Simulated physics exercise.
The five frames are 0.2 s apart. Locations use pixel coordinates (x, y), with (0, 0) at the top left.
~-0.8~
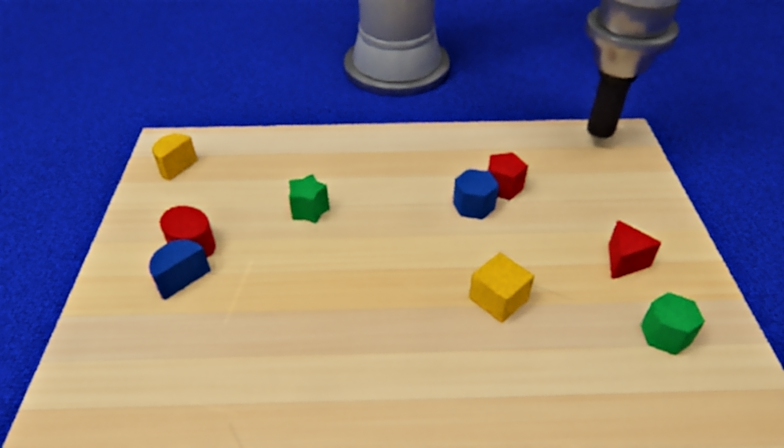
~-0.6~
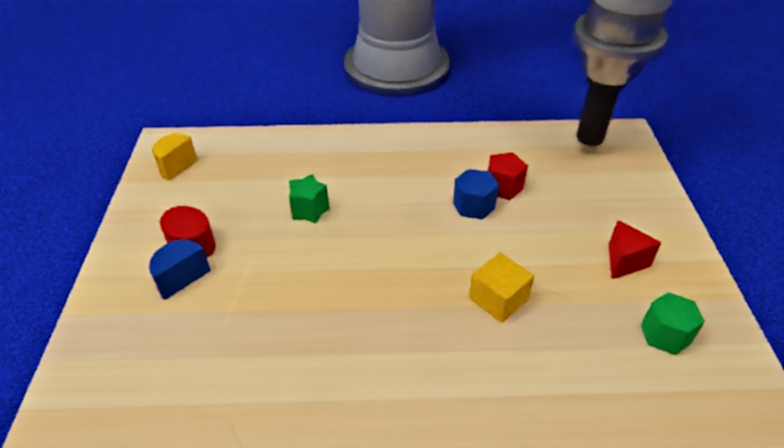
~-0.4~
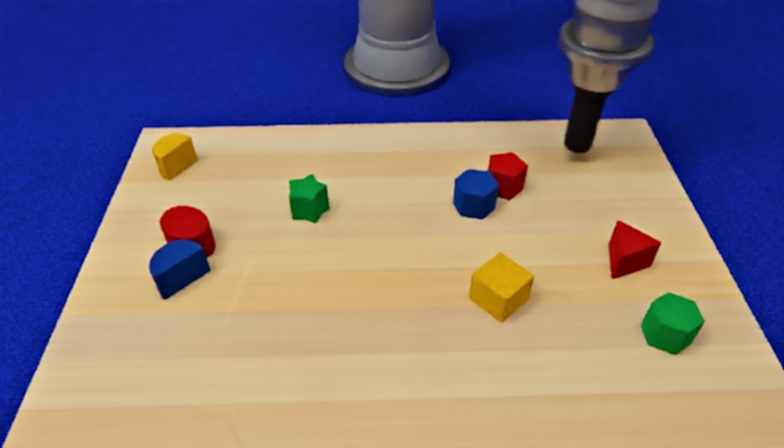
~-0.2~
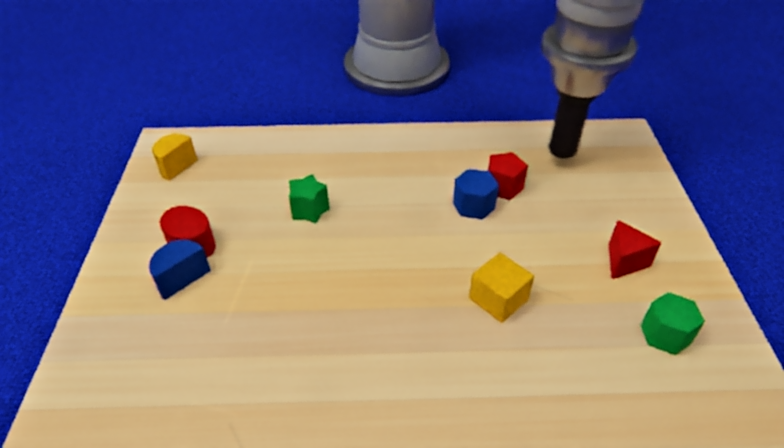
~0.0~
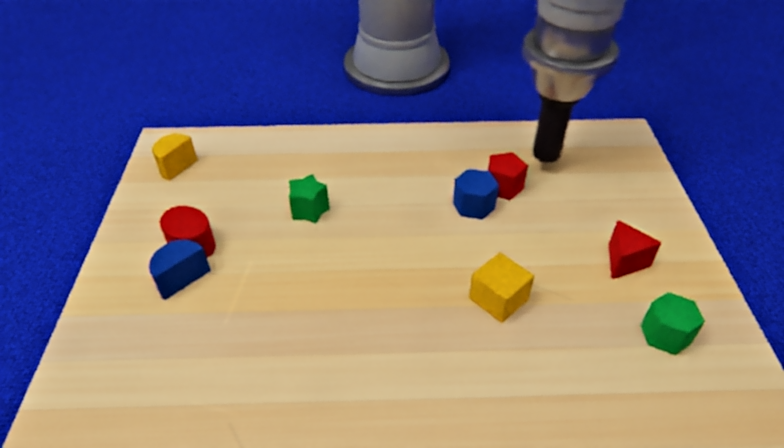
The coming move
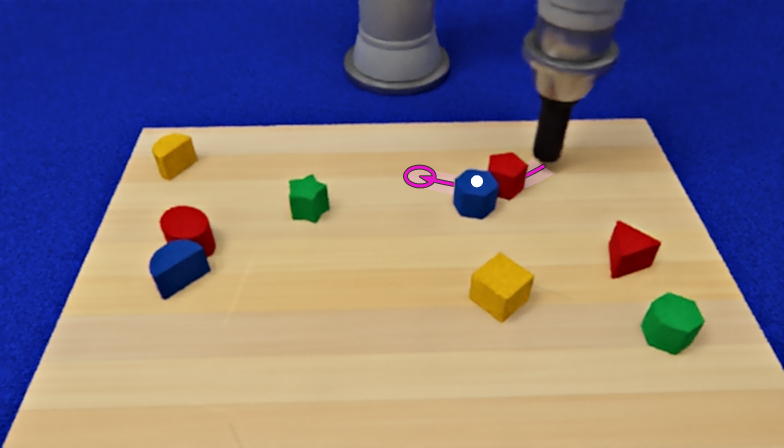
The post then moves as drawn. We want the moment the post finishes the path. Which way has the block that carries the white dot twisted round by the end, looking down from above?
That block twists counter-clockwise.
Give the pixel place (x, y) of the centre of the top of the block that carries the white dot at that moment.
The middle of its upper face should be somewhere near (442, 203).
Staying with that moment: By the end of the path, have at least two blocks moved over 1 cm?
It seems so.
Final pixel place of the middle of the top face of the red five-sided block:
At the end it should sit near (429, 177).
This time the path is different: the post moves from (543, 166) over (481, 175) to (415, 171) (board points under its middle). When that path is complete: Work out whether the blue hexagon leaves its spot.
By the last moment of the path, the blue hexagon has shifted.
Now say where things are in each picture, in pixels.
Lower end of the post (600, 132), tops of blocks, blue hexagon (477, 181), red five-sided block (507, 163), in the first picture.
Post (590, 139), blocks as before, in the second picture.
Post (577, 146), blocks as before, in the third picture.
Post (562, 151), blocks as before, in the fourth picture.
Post (546, 155), blue hexagon (477, 181), red five-sided block (507, 163), in the fifth picture.
The drawn path runs from (543, 166) over (509, 182) and (464, 186) to (420, 176); the dot is on the blue hexagon.
What follows on the original path. One third of the way, post (511, 171); blue hexagon (463, 189), turned 25° anticlockwise; red five-sided block (486, 169).
Two thirds of the way, post (465, 174); blue hexagon (444, 202), turned 70° anticlockwise; red five-sided block (444, 177), turned 20° anticlockwise.
At the end, post (420, 165); blue hexagon (442, 203), turned 75° anticlockwise; red five-sided block (429, 177), turned 45° anticlockwise.
